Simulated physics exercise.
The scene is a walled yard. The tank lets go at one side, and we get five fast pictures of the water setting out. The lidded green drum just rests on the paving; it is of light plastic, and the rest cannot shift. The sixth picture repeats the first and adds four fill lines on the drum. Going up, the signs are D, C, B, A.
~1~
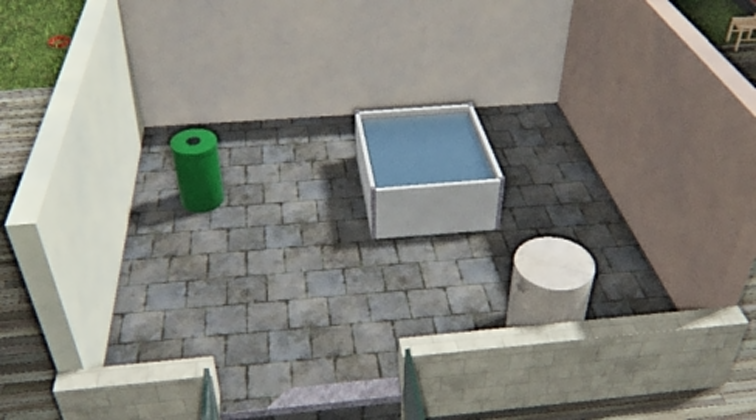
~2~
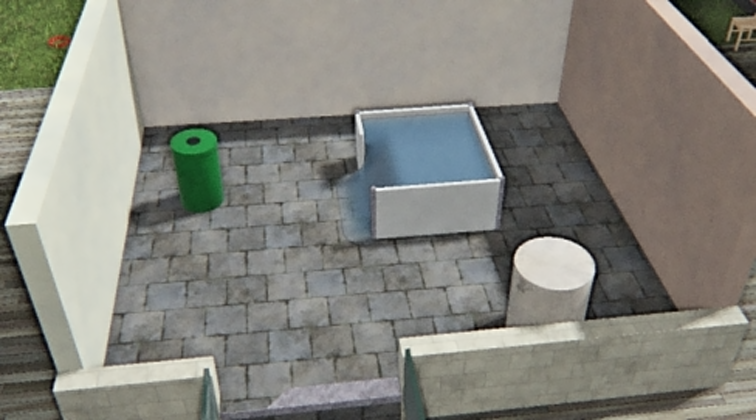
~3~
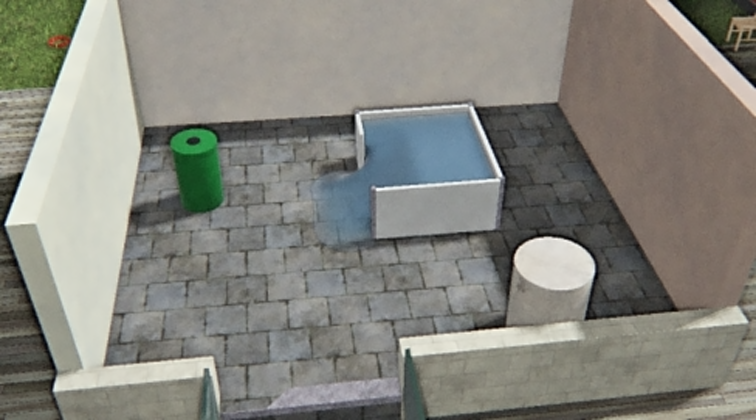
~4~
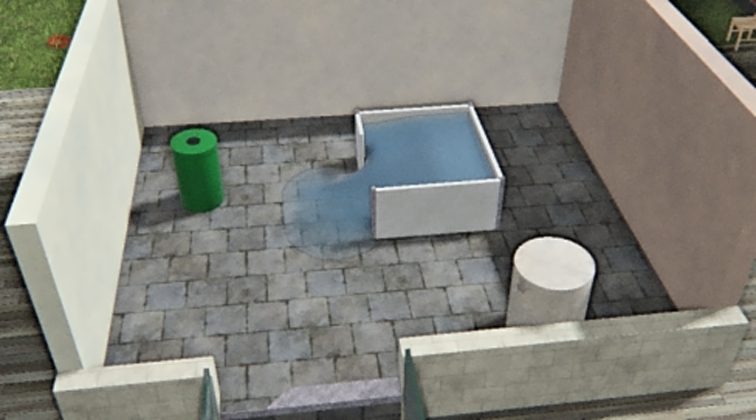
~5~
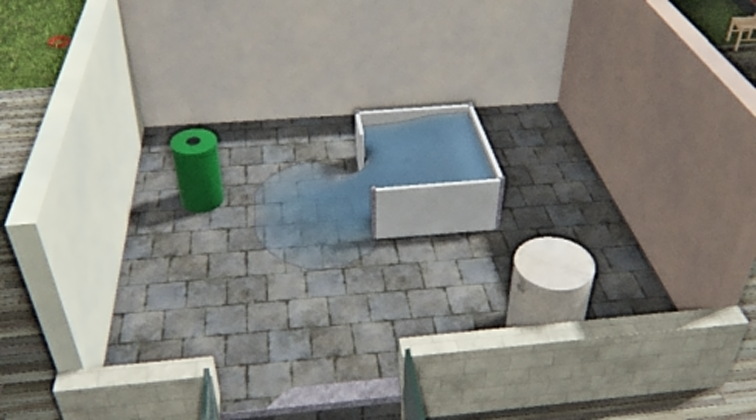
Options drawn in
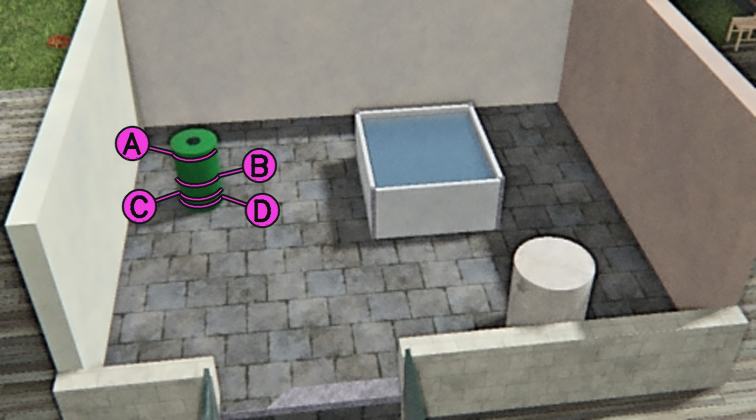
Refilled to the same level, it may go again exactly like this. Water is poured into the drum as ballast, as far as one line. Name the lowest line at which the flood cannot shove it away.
That is level B.
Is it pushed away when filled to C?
Yes.
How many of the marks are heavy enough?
Two.
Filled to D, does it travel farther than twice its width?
Yes.
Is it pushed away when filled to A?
No.
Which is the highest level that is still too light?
C.
On the marked copy, A at (193, 160); B at (197, 185); C at (199, 199); D at (201, 206); from the bottom up D, C, B, A.
If A is chosen, it does not move.
If B is chosen, it does not move.
If C is chosen, it is pushed about its own width away.
If D is chosen, it is pushed about 4 times its own width away.
